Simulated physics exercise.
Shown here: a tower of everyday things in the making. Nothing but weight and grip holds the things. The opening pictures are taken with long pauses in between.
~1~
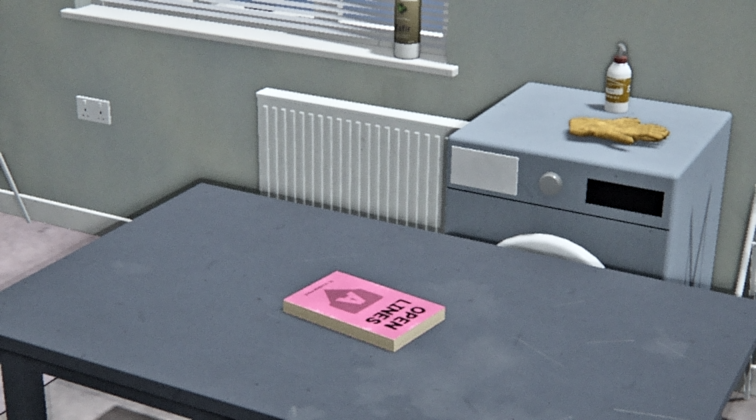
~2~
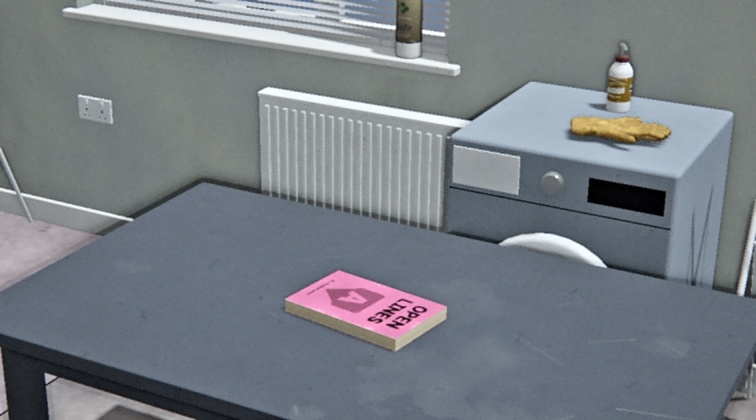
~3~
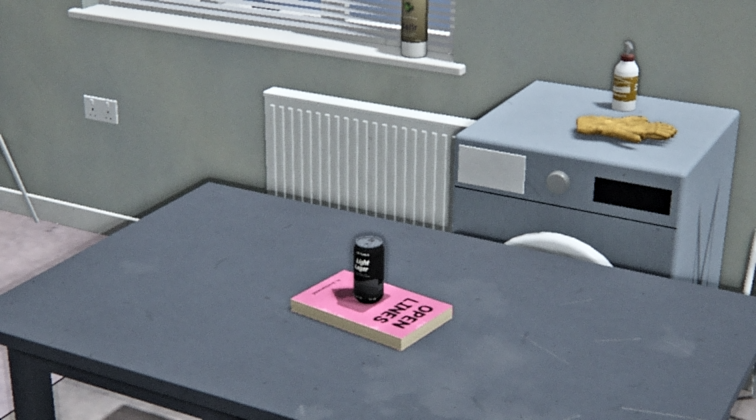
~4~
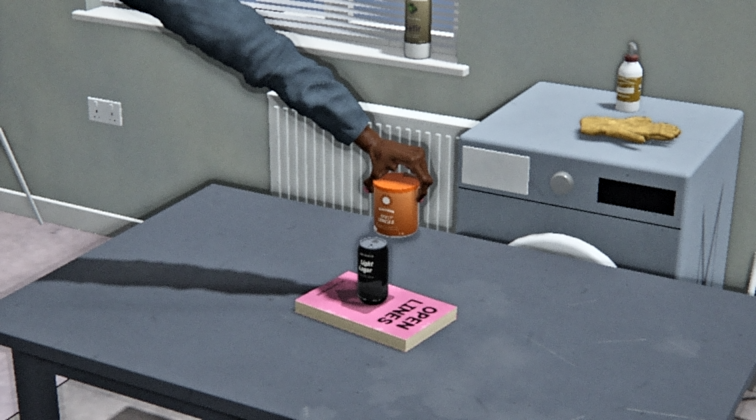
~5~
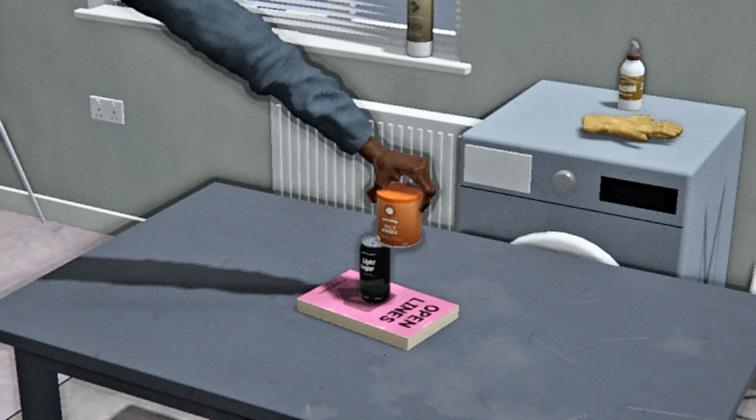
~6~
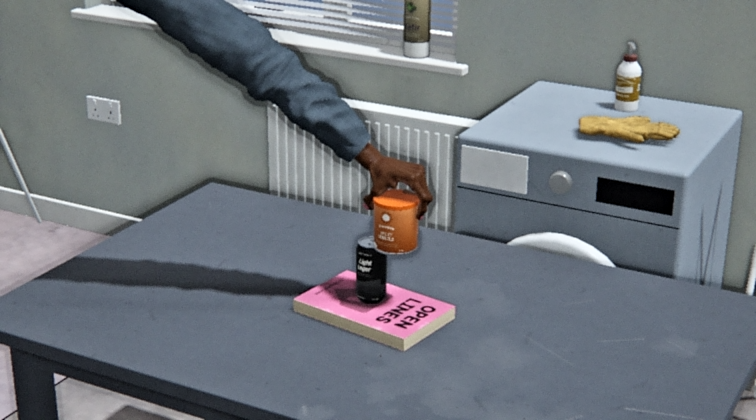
At first, a pink book lies alone on a dark table, near a radiator and a washing machine. A black can then appears upright on the book, and an arm in a blue-grey sleeve reaches in from the upper left, lowering an orange pot onto the can, the hand still holding it.
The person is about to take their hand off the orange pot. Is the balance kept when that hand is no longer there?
No, the balance is lost.
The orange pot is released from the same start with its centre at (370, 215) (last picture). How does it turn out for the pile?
Afterwards the pile remains stable.
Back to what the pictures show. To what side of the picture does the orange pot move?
As we see it, to our right.
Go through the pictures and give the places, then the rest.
In the first frame, the last thing is not in view yet.
In the second frame, the last thing is not in view yet.
In the third frame, the last thing is not in view yet; black can (369, 270).
The fourth frame shows on its way; orange pot (396, 206); black can (373, 272).
The fifth frame shows on its way; orange pot (399, 216); black can (375, 270).
The sixth frame shows set down, still held; orange pot (396, 223); black can (371, 271).
Then, 0.30 s after the last picture, orange pot now fallen.
Then, 0.50 s after the last picture, things are still on the move.
Then, 0.80 s after the last picture, as before.
Then, 1.60 s after the last picture, nothing new.
At rest, fallen, orange pot; the other 2 in place. Seen from the same camera at the end, orange pot near (491, 319). The pile gives way.
